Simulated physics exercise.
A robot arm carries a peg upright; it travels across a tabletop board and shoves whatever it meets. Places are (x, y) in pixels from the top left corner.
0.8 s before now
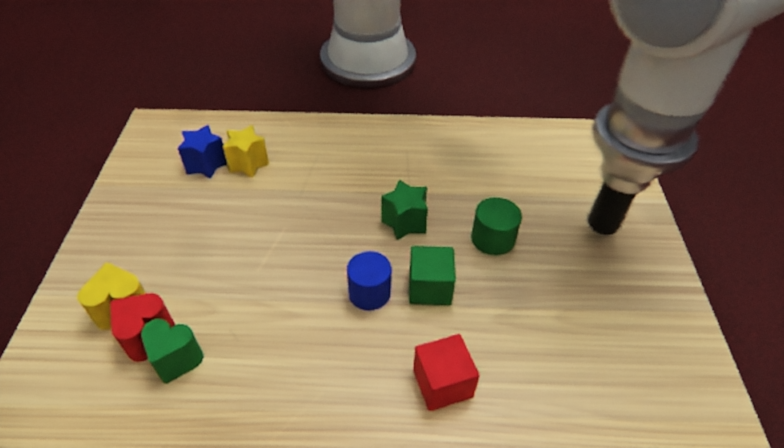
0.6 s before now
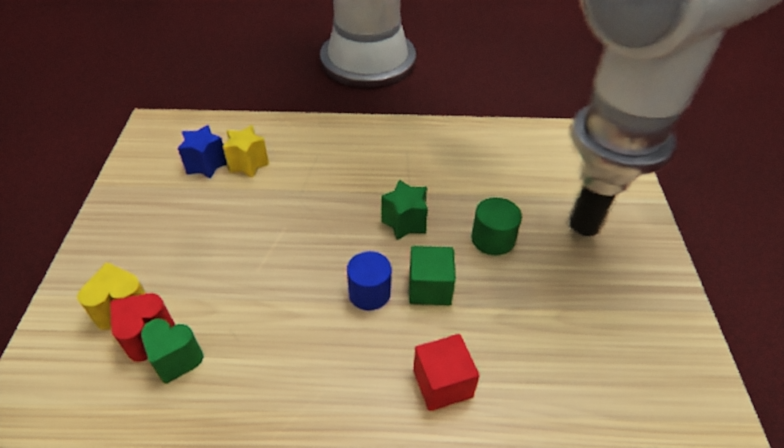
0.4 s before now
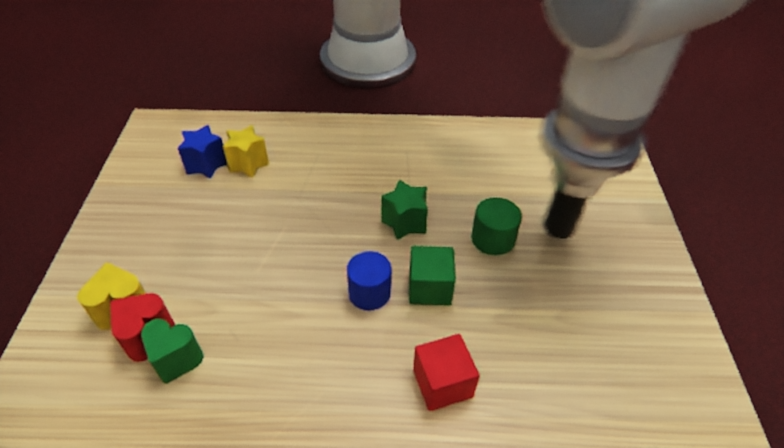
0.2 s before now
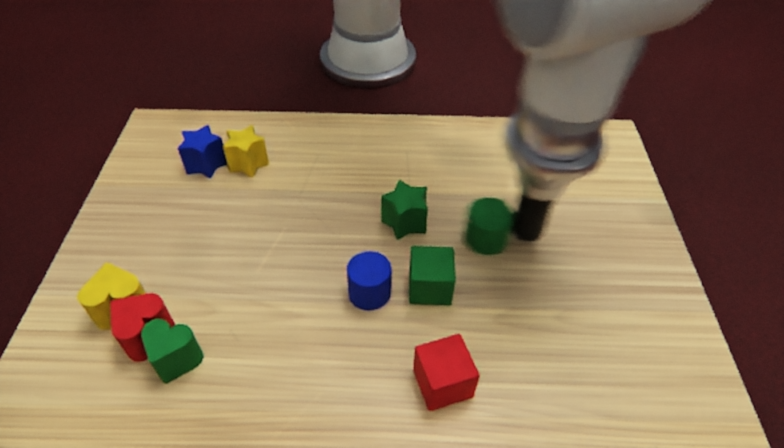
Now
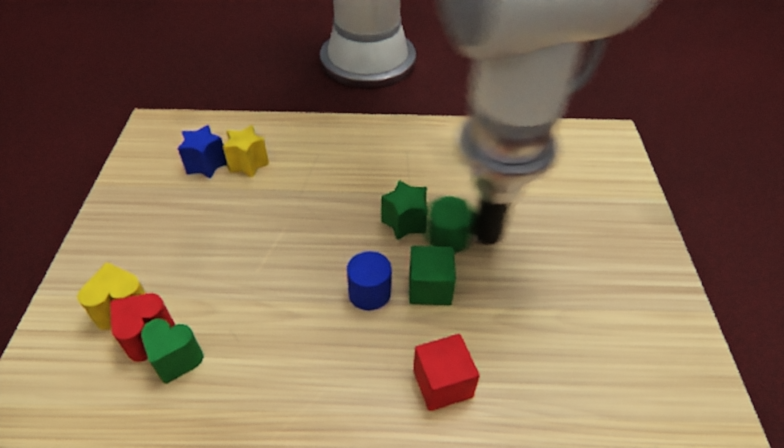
Robot arm with a black peg moving left across a wooden board, pushing a green cylinder toward a green star-shaped block.
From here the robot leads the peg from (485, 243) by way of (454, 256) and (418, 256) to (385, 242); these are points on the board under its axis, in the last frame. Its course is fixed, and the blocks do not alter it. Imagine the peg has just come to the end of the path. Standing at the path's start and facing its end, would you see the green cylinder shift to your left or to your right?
It's pushed right.
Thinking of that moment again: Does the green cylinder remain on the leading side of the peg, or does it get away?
When the path is over, you would find the green cylinder still in front of the peg.
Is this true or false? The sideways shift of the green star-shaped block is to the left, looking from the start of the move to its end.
False
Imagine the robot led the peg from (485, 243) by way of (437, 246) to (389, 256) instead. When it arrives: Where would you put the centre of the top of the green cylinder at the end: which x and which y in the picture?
Its top middle will sit at (358, 212).
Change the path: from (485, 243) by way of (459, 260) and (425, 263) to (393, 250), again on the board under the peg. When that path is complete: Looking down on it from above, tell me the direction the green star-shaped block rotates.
Spins clockwise.
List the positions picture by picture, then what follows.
Tip of the peg at (604, 223), middles of tops, blue cylinder at (369, 268), green star-shaped block at (407, 196), green square piece at (433, 262), green cylinder at (499, 213), in the first picture.
Peg at (585, 225), nothing pushed, in the second picture.
Peg at (559, 227), nothing pushed, in the third picture.
Peg at (527, 230), green cylinder at (491, 213), in the fourth picture.
Peg at (488, 233), blue cylinder at (369, 268), green star-shaped block at (407, 196), green square piece at (433, 262), green cylinder at (451, 211), in the fifth picture.
On the path given first. One third of the way, peg at (455, 246); green star-shaped block at (391, 192), turned 40° clockwise; green cylinder at (419, 218).
Two thirds of the way, peg at (418, 245); green star-shaped block at (380, 186), turned 85° clockwise; green square piece at (431, 265); green cylinder at (384, 215).
At the end, peg at (385, 232); blue cylinder unmoved; green star-shaped block at (372, 175), turned 115° clockwise; green square piece at (431, 265); green cylinder at (353, 200).
